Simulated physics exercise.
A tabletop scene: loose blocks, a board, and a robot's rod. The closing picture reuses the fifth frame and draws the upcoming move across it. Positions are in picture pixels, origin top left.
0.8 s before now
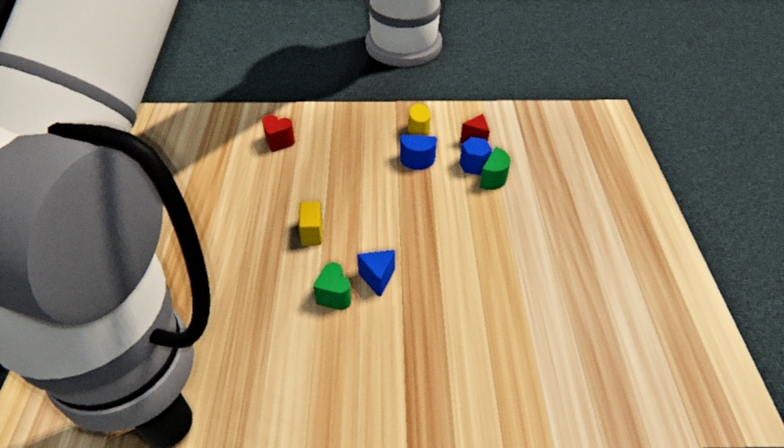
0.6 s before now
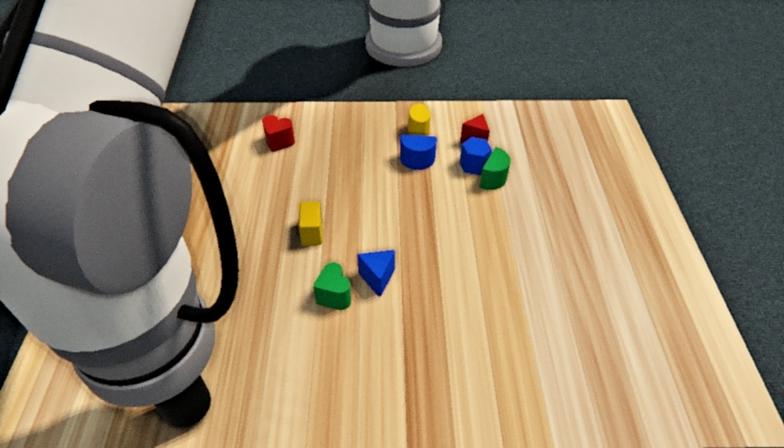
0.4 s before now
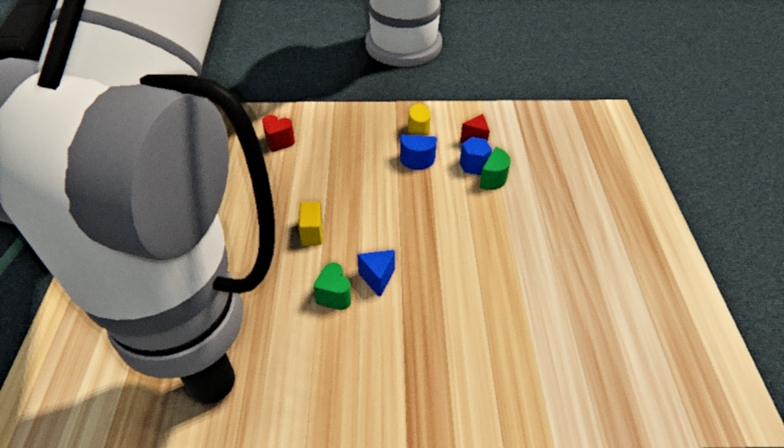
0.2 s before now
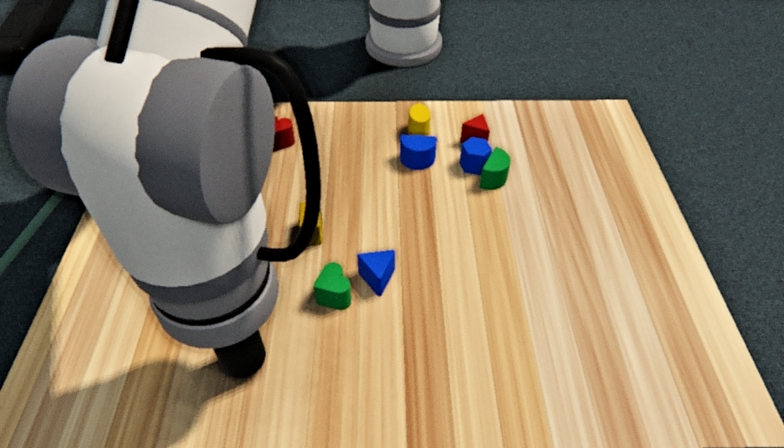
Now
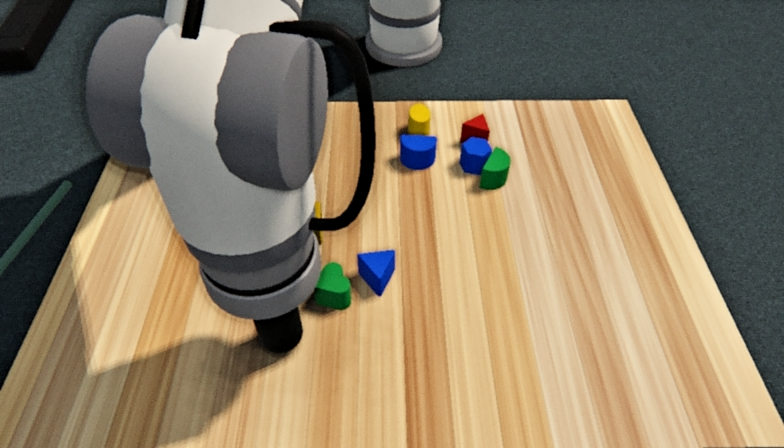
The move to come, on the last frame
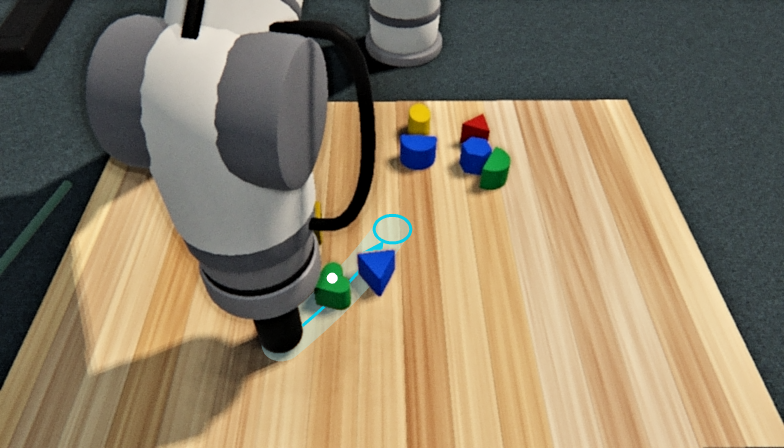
A large white and gray robot arm with a black rod tip reaches over a light wooden tabletop, seen from above at an angle by a still camera. Red, yellow, blue and green blocks sit in a cluster at the upper right, a red heart at the upper left, and yellow, green and blue ones near the middle. The arm glides rightward and away from the lower left, covering the red heart and most of the yellow oblong block, while the blocks stay still.
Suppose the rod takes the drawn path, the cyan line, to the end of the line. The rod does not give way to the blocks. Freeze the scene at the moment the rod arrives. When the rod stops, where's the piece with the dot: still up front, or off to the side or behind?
Still in front.
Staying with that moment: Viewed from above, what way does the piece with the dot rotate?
If we look at it from overhead, the piece with the dot pivots clockwise.
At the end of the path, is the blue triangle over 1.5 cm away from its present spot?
I expect so.
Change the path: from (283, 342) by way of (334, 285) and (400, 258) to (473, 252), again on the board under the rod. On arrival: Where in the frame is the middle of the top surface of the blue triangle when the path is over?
Its top middle will sit at (445, 262).
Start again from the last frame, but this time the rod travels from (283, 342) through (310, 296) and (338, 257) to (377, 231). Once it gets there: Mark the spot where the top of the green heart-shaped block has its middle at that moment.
Its top middle will sit at (357, 261).
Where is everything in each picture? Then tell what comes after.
The first frame shows tip of the rod (169, 425), middles of tops, yellow oblong block (309, 213), green heart-shaped block (332, 278), blue triangle (377, 260).
The second frame shows rod (188, 406), nothing pushed.
The third frame shows rod (213, 383), nothing pushed.
The fourth frame shows rod (244, 359), nothing pushed.
The fifth frame shows rod (282, 335), yellow oblong block partly hidden, green heart-shaped block (332, 278), blue triangle (377, 260).
The line goes from (283, 342) via (347, 284), ending at (392, 229); the dot is on the green heart-shaped block.
The first path, step by step. One third of the way, rod (328, 295); green heart-shaped block (351, 262), turned 20° clockwise.
Two thirds of the way, rod (365, 258); green heart-shaped block (389, 227), turned 40° clockwise; blue triangle (407, 246), turned 65° clockwise.
At the end, rod (393, 222); yellow oblong block unmoved; green heart-shaped block (418, 195), turned 45° clockwise; blue triangle (408, 246), turned 65° clockwise.
